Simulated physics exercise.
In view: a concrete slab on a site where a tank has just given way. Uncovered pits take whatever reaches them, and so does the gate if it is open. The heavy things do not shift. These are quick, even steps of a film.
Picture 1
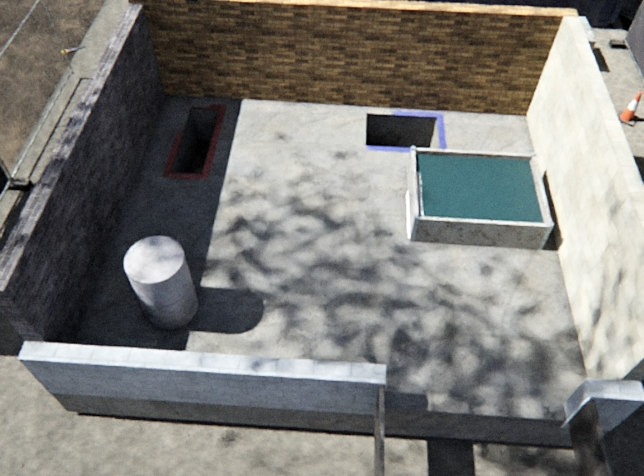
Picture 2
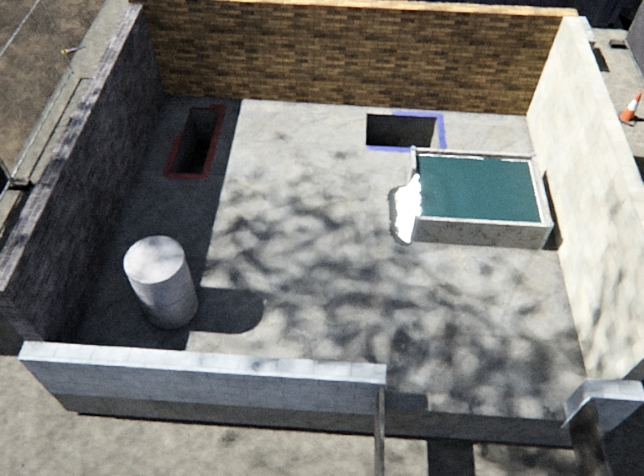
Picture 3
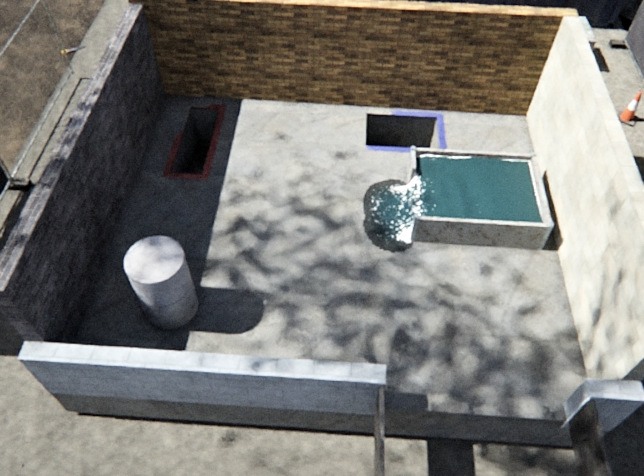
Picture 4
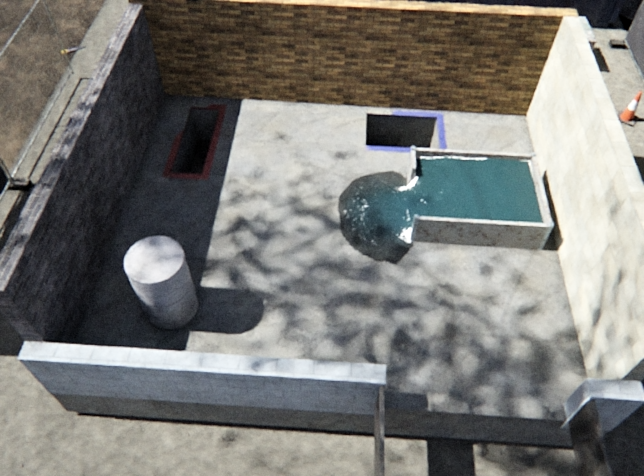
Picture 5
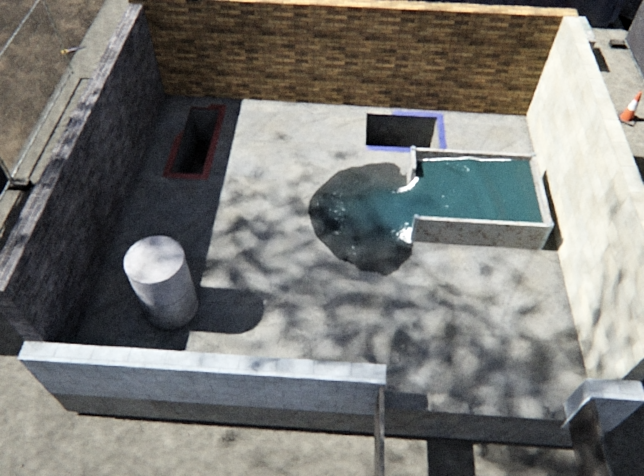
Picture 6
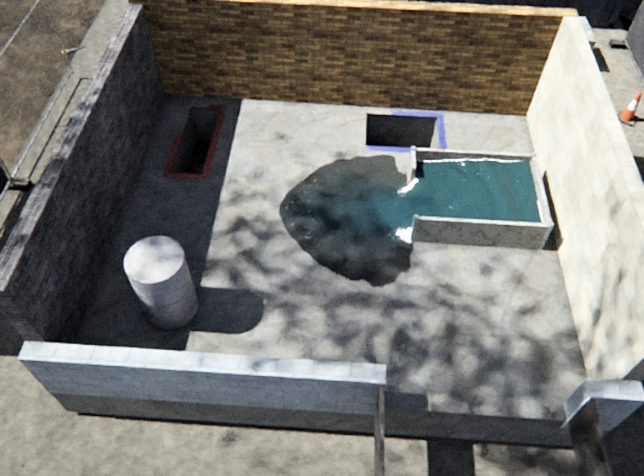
A walled concrete slab held an open tank of still, blue-green water, until water burst through the tank's left side and spread leftward across the floor in a widening, dark, rounded pool.
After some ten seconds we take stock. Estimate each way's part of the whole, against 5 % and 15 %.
The gate takes under 5 %; the red pit takes over 15 %; the blue pit takes under 5 %.
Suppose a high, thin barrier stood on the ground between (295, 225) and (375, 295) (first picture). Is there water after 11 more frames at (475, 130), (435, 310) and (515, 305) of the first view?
As listed: Clear, covered, no water.
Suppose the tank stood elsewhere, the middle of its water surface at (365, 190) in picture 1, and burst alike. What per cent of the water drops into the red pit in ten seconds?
In per cent: Red 30.
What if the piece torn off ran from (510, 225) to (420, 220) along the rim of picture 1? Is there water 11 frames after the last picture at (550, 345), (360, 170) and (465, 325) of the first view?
As listed: Covered, dry, wet.
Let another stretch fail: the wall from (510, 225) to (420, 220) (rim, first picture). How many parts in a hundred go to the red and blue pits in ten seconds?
Parts in a hundred: Red 0, blue 0.
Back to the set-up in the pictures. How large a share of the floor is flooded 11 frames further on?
I make it 45 per cent.
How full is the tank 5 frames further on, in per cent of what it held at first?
Close to 66 %.
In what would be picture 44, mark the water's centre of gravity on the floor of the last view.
At about (291, 242).
A moment on, water covers 25 % of the floor; the gate 0 %, the red pit 0 %, the blue pit 0 %.
Next, water covers 45 % of the floor; the gate 0 %, the red pit 1 %, the blue pit 0 %.
Then, water covers 55 % of the floor; the gate 0 %, the red pit 8 %, the blue pit 0 %.
Later, water covers 60 % of the floor; the gate 0 %, the red pit 16 %, the blue pit 0 %.
In the end, water covers 75 % of the floor; the gate 2 %, the red pit 25 %, the blue pit 2 %.
